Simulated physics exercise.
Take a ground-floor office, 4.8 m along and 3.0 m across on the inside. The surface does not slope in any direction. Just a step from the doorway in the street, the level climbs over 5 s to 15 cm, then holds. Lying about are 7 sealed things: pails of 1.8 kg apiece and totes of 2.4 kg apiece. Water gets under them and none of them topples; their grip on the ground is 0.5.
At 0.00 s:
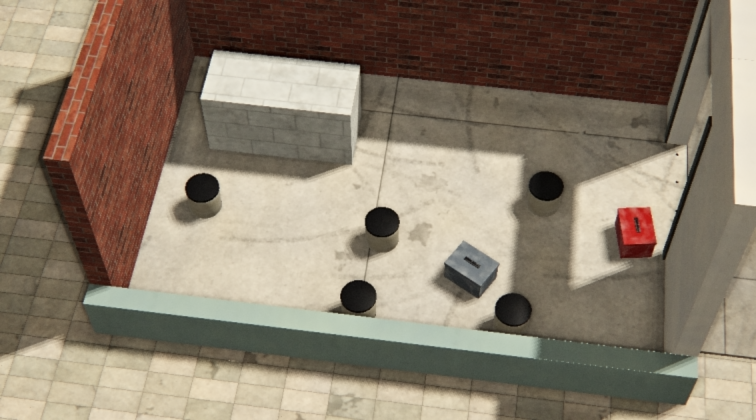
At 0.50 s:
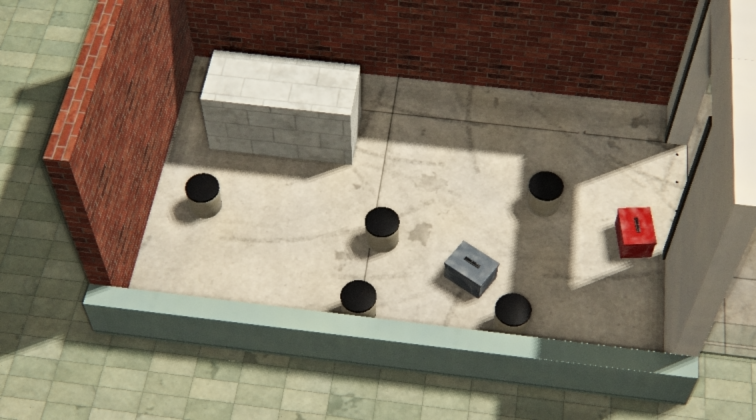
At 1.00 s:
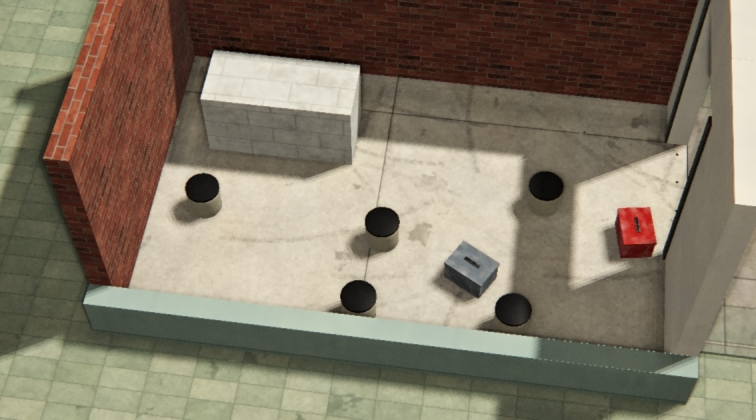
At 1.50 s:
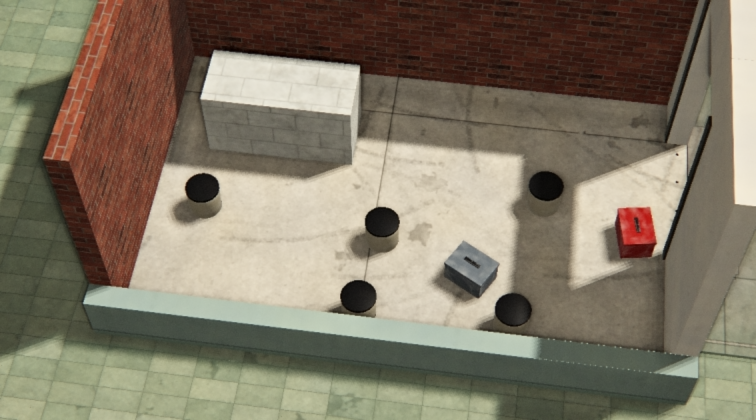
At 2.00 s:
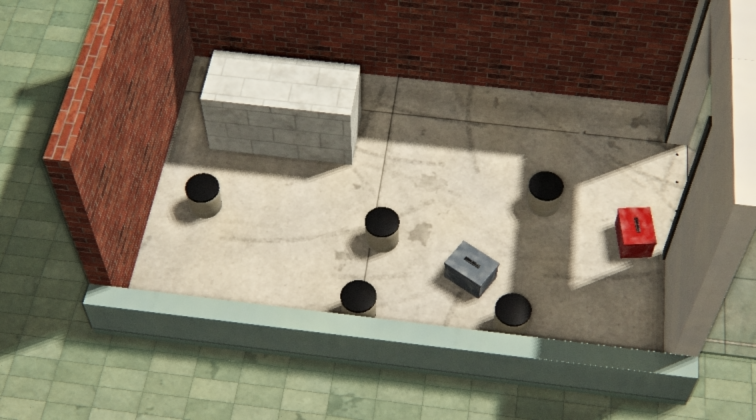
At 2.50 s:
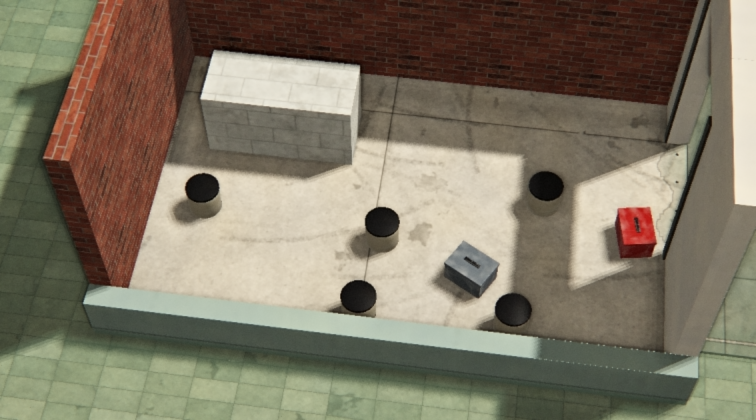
At first, a walled room seen from above holds five black-topped pails, a gray tote, a red tote near the doorway on the right, and a pale block, with dry paving outside. Then greenish water spreads over the paving and deepens in color, while everything inside stays still and dry.
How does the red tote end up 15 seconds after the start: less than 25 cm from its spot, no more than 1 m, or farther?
Watch - it'll glide a little way.
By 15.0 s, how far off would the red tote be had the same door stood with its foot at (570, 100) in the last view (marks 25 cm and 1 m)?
By then the red tote has been carried a long way.
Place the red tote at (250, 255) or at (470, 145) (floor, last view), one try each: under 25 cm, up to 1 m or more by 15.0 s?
Going in order, it gets a small push and then it gets pushed a long way.
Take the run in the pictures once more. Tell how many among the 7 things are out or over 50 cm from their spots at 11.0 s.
5.
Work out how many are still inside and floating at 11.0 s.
7.
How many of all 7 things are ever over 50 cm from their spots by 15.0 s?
The tally stands at 7.
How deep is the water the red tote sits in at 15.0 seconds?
Roughly 4 cm.
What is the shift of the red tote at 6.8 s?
Around 80 cm from the start by that time.
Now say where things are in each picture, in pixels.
The red tote at (637, 226), on the bottom; water covers 0.0 m2; 0 of 7 have shifted, in the first frame.
The red tote at (637, 226) rests on the ground; water covers 0.0 m2; 0 of 7 have shifted, in the second frame.
The red tote at (637, 226), on the bottom; water covers 0.0 m2; 0 of 7 have shifted, in the third frame.
The red tote at (637, 226) rests on the ground; water covers 0.0 m2; 0 of 7 have shifted, in the fourth frame.
The red tote at (637, 226), on the bottom; water covers 0.0 m2; 0 of 7 have shifted, in the fifth frame.
The red tote at (637, 226) rests on the ground; 0.0 m2 under water; 0 of 7 have shifted, in the sixth frame.
After 3.5 s the red tote is near (637, 226), 0.0 m from its start, aground; 0 afloat.
After 6.8 s the red tote is near (593, 286), 0.8 m from its start, aground; 1 afloat.
After 11.0 s the red tote is near (595, 304), 0.9 m from its start, afloat; 7 afloat.
After 15.0 s the red tote is near (607, 271), 0.6 m from its start, afloat; 7 afloat.
